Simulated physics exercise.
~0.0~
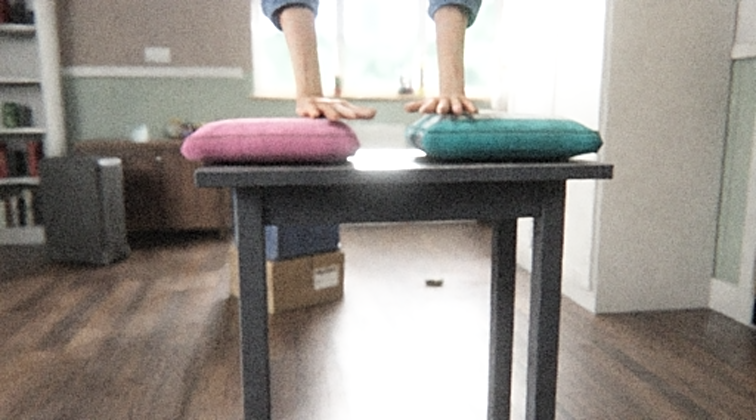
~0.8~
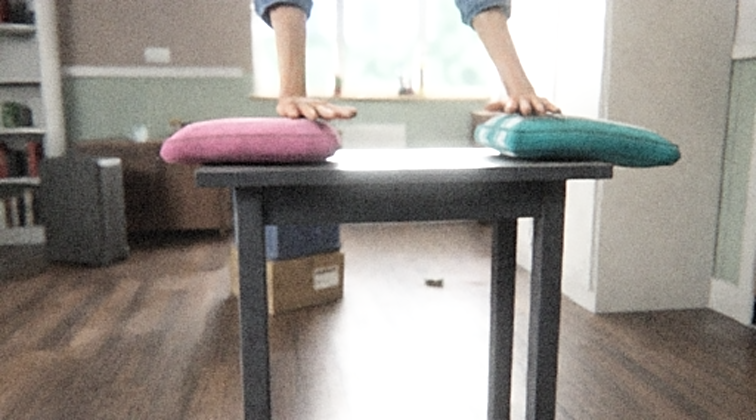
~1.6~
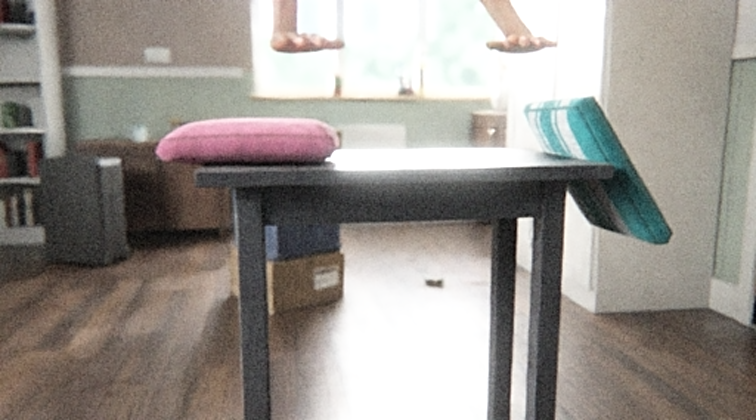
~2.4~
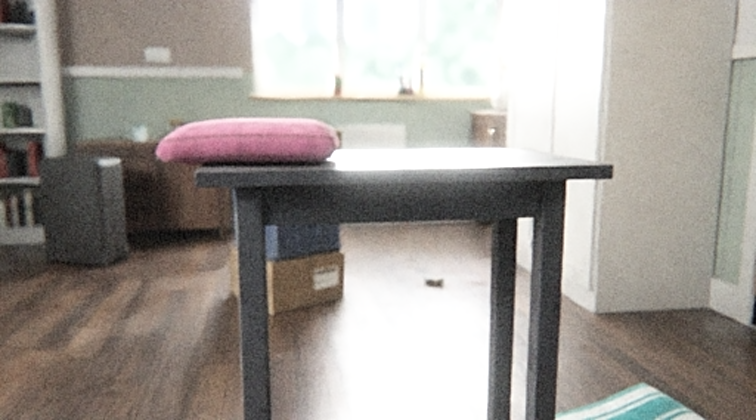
Two hands press down on a pink cushion at the left and a turquoise cushion at the right of a dark grey table, seen from the front in a room with a wooden floor, shelves and a bright window. The hands slide them apart, the pink one slightly left and the turquoise one farther right, until both overhang the table's ends. The hands lift away, and the turquoise cushion tips over the right edge and falls. It ends on the floor at the lower right, while the pink cushion stays still on the tabletop.
